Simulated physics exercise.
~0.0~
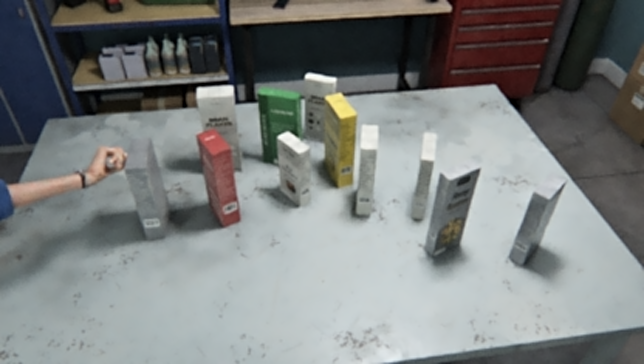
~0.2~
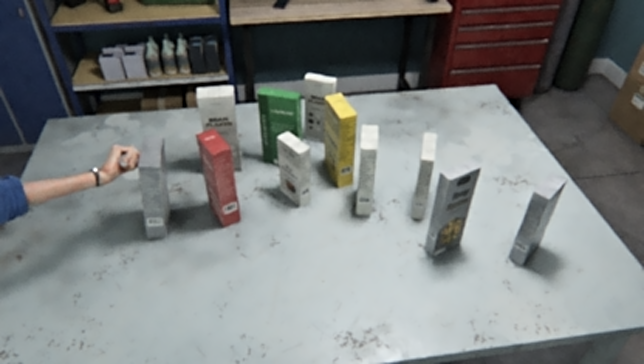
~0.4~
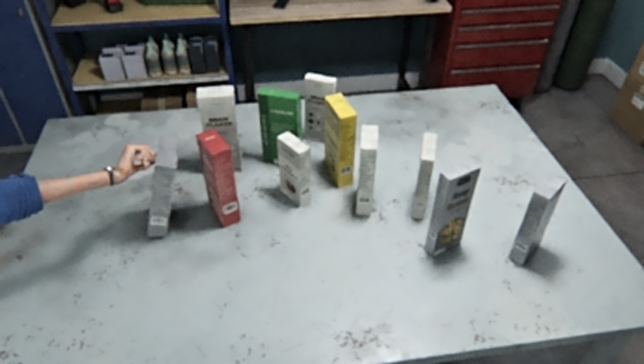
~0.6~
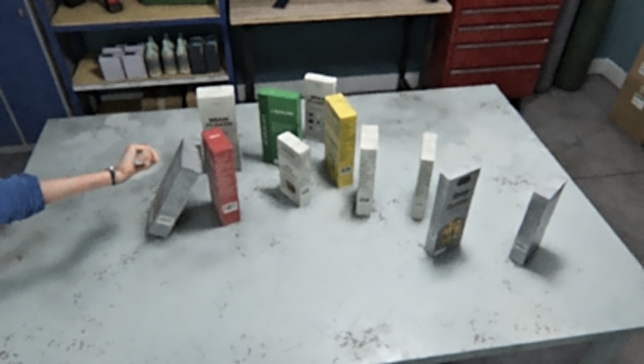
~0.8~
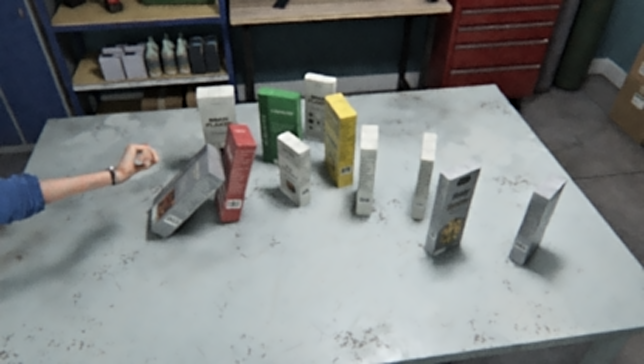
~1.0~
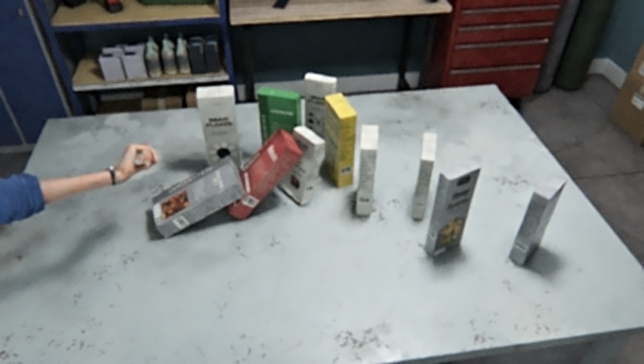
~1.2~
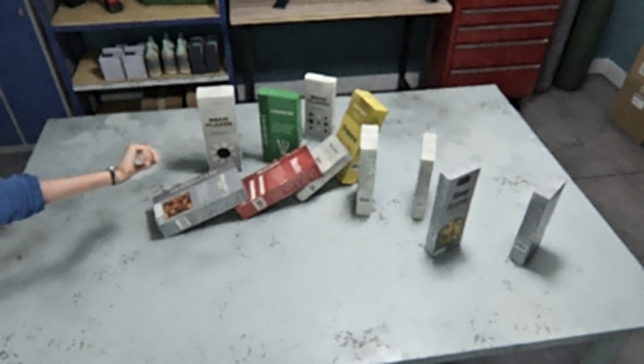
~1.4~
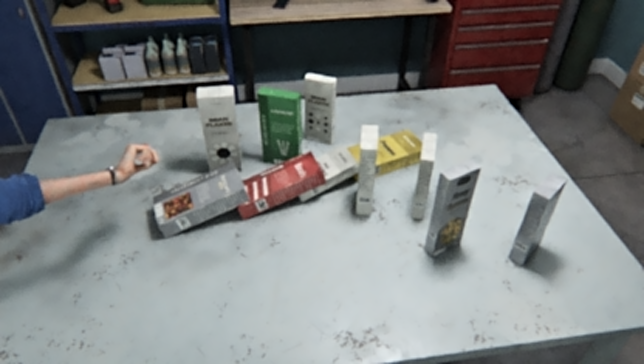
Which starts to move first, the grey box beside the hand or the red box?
The grey box beside the hand starts to move first. The red box begins to lean only later, once the grey box has tipped over toward it.
A grey box at the left of a pale workshop table, seen from above, is pushed rightward by a hand reaching in from the left. Red, green, yellow, white and grey boxes stand across the table, with shelves and a red drawer cabinet behind. The grey box tips away from the hand and falls against the red box, which leans into a small white one. That white box tilts over, and the yellow box beyond it topples to the right. The grey, red, small white and yellow boxes end up down, while the green box and the others remain standing.
